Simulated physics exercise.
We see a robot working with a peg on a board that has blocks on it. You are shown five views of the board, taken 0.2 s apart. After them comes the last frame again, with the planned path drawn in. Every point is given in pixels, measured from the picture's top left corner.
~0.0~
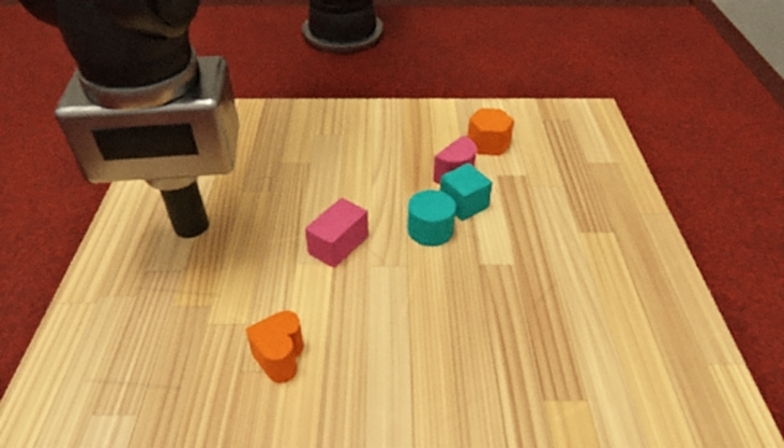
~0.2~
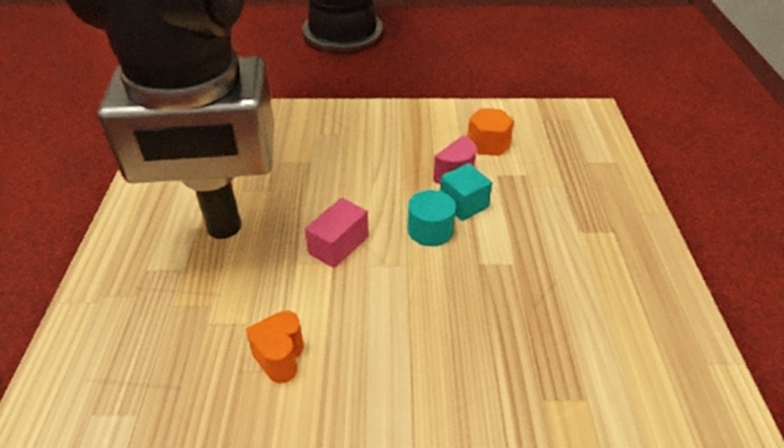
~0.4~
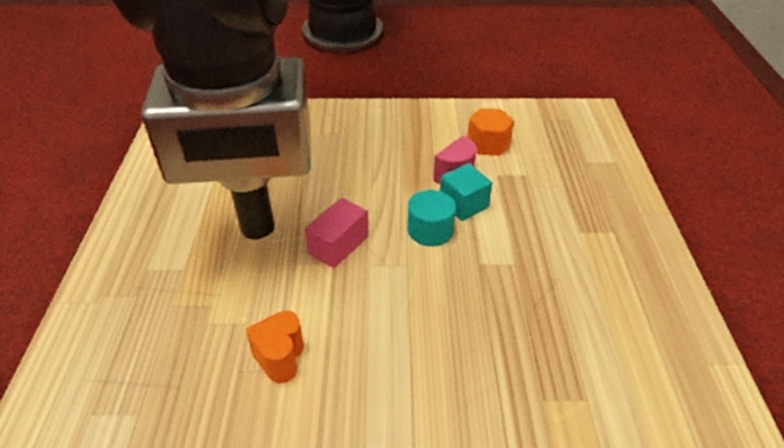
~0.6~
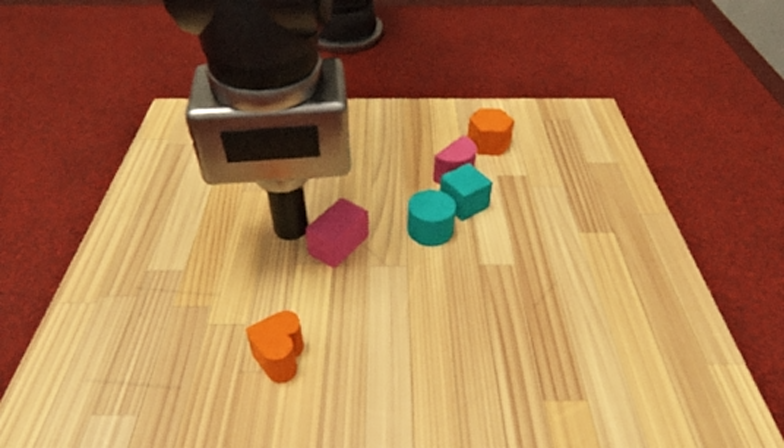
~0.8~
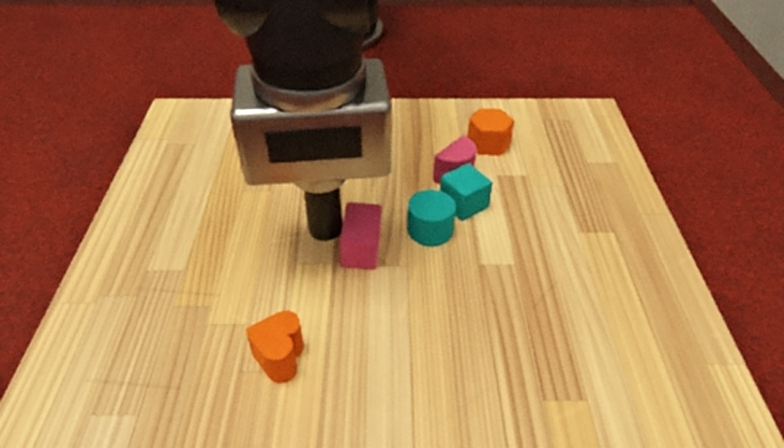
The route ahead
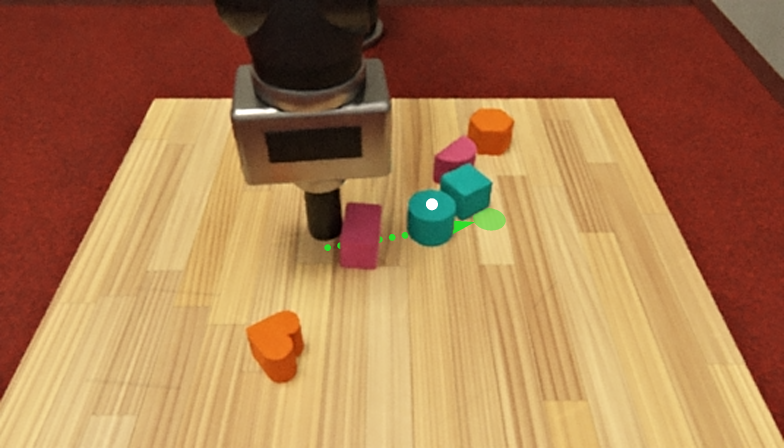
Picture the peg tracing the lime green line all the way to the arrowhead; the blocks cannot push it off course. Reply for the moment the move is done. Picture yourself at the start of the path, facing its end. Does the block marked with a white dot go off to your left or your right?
It shifts rightward.
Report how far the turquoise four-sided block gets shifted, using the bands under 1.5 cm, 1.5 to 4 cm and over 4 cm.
The turquoise four-sided block moves 1.5-4 cm.
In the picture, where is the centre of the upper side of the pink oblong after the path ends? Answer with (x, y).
The middle of its upper face will lie at (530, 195).
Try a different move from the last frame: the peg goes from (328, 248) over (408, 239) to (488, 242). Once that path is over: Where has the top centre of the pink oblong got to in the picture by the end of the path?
Close to (528, 212).
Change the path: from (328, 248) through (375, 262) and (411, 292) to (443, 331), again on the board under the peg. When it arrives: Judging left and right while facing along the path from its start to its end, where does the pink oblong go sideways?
It goes left.
The line goes from (328, 248) to (489, 219); the dot is on the turquoise cylinder.
What follows on the original path. One third of the way, peg at (384, 220); pink oblong at (420, 212), turned 15° anticlockwise; turquoise cylinder at (457, 200); turquoise four-sided block at (477, 175), turned 25° anticlockwise.
Two thirds of the way, peg at (440, 211); pink oblong at (475, 206); turquoise cylinder at (516, 200); turquoise four-sided block at (485, 172), turned 50° anticlockwise.
At the end, peg at (492, 201); pink oblong at (528, 197); turquoise cylinder at (569, 196); pink D-shaped block unmoved; turquoise four-sided block at (489, 168), turned 65° anticlockwise.
